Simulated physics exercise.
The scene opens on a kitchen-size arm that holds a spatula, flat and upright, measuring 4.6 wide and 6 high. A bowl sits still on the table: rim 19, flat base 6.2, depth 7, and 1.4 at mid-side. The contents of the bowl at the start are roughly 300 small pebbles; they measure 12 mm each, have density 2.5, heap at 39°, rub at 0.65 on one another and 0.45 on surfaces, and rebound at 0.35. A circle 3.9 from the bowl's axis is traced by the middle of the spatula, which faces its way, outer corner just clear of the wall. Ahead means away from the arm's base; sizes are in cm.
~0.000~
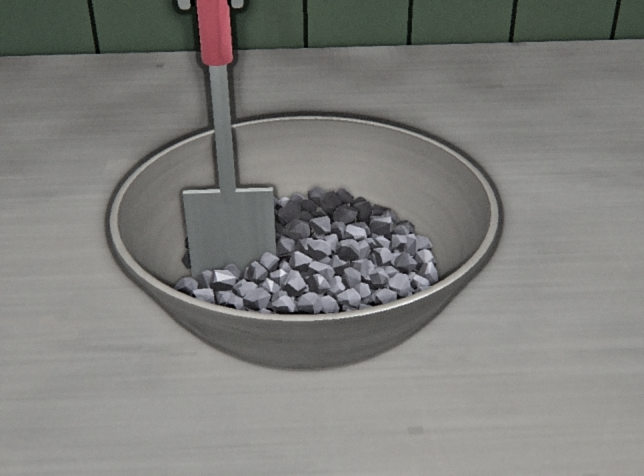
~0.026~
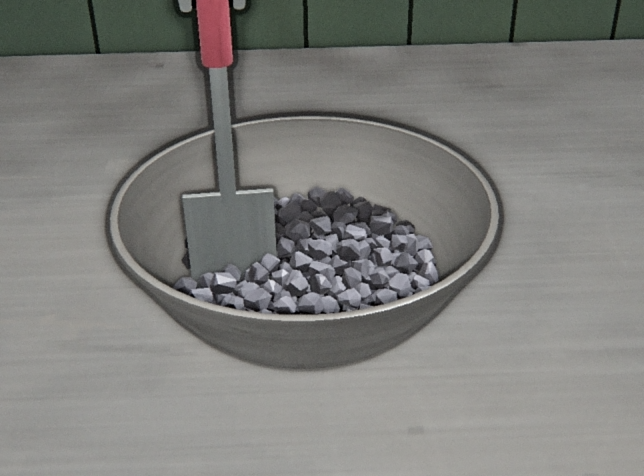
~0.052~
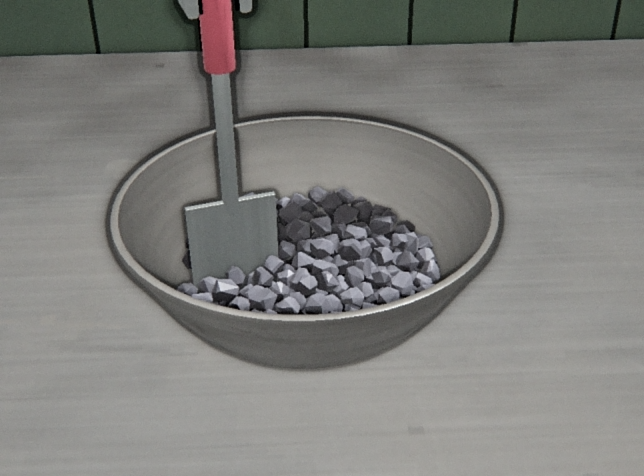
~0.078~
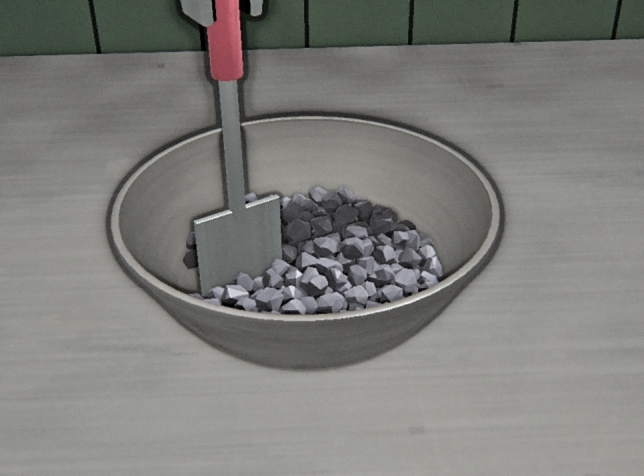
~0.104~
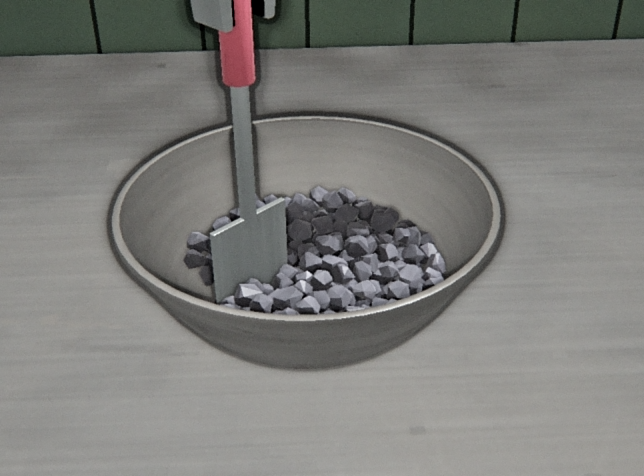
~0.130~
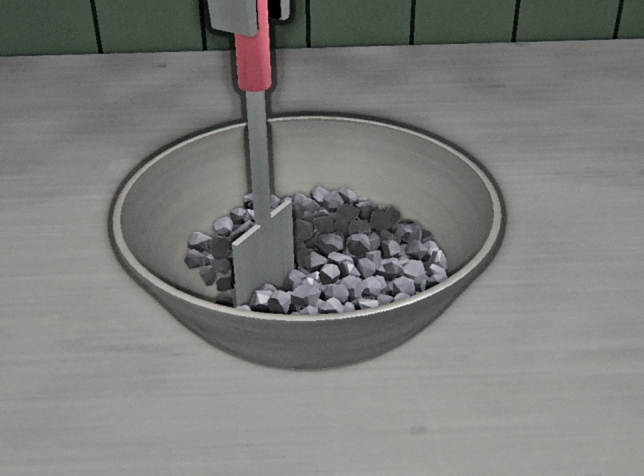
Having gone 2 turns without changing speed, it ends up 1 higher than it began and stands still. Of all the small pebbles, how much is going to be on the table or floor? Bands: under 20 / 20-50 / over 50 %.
Under 20 %.
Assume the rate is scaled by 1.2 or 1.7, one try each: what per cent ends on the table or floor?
First try close to 20, second close to 25, in per cent.
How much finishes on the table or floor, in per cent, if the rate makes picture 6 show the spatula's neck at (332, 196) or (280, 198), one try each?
First try: Around 35 %; second try: Around 15 %.
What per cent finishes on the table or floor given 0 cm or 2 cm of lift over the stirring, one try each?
First try about 15 per cent, second about 10 per cent.
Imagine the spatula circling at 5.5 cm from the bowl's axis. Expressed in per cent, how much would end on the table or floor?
It would come to about 5 per cent.
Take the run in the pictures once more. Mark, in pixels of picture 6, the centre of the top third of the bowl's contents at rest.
I'd put it at about (255, 272).
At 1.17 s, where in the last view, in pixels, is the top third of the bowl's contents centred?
Centre, approx.: (367, 185).
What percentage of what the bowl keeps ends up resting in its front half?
Around 55 per cent of what the bowl keeps.
By 0.65 s, 317° round, highest piece 9 above the table; 285 in the bowl, 9 on the table or floor, 3 in flight or on the tool.
By 1.17 s, 219° round, highest piece 9 above the table; 268 in the bowl, 26 on the table or floor, 3 in flight or on the tool.
By 1.63 s, 0° round, highest piece 8 above the table; 267 in the bowl, 30 on the table or floor.
By 2.33 s, 0° round, highest piece 8 above the table; 267 in the bowl, 30 on the table or floor.
Final count, 267 in the bowl, 30 on the table or floor. That is 10 % on the table or floor.
